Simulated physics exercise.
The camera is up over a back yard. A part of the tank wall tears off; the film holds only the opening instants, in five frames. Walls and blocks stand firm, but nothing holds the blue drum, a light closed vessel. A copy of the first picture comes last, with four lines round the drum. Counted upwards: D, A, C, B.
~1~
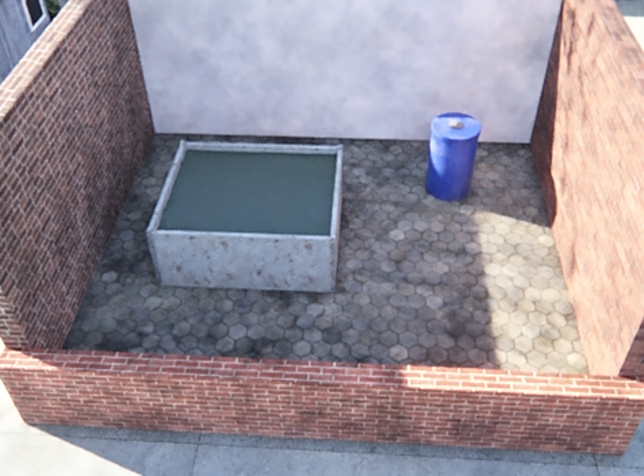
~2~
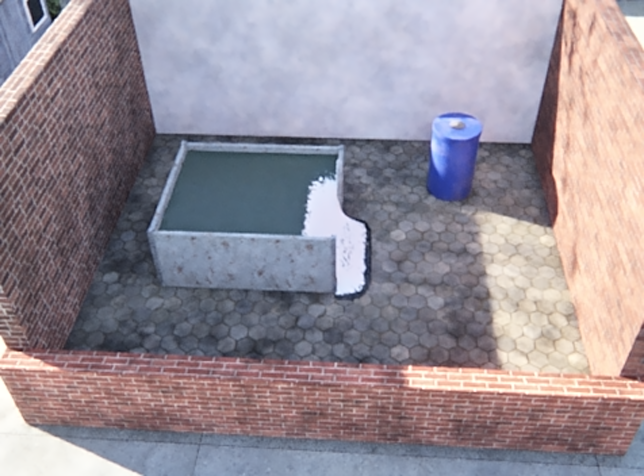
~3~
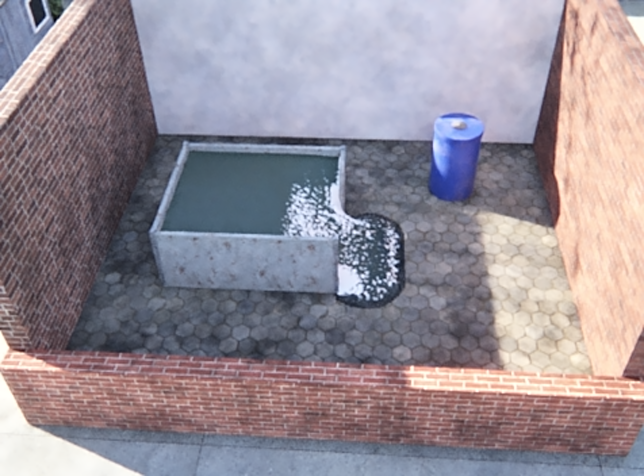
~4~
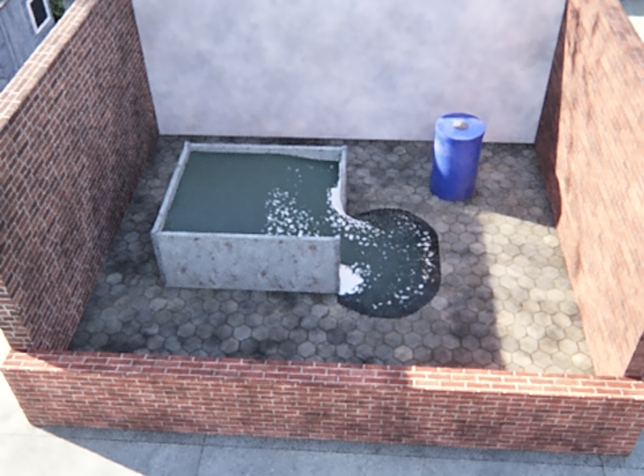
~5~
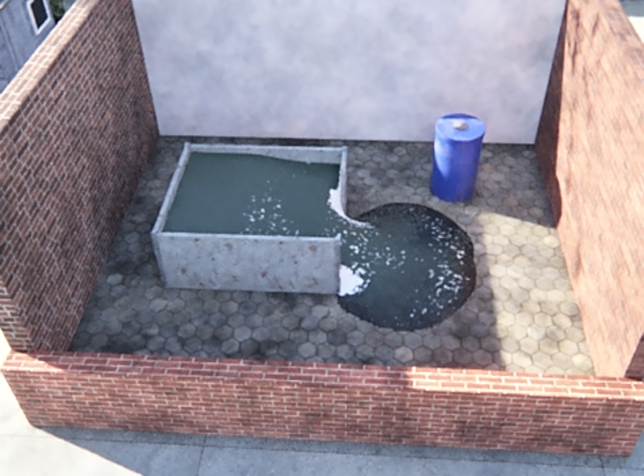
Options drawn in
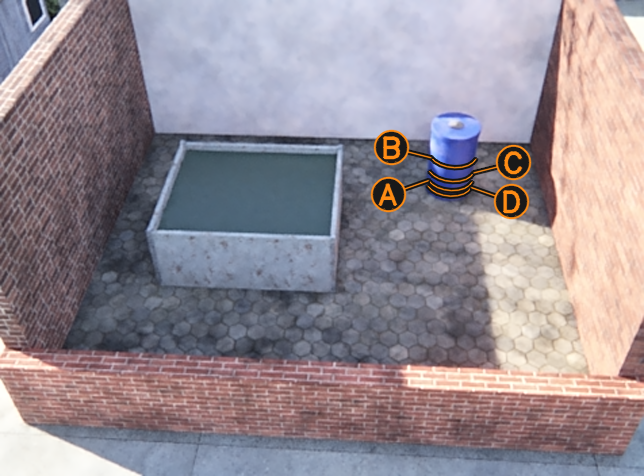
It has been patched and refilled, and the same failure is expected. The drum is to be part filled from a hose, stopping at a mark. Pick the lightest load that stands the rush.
Use line A.
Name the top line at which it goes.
That is line D.
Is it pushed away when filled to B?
No.
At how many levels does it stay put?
Three of them.
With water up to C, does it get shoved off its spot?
No.
In orange, A at (451, 190); B at (454, 167); C at (452, 181); D at (450, 196); from the bottom up D, A, C, B.
With A, it does not move.
With B, it does not move.
With C, it does not move.
With D, it is pushed about twice its own width away.
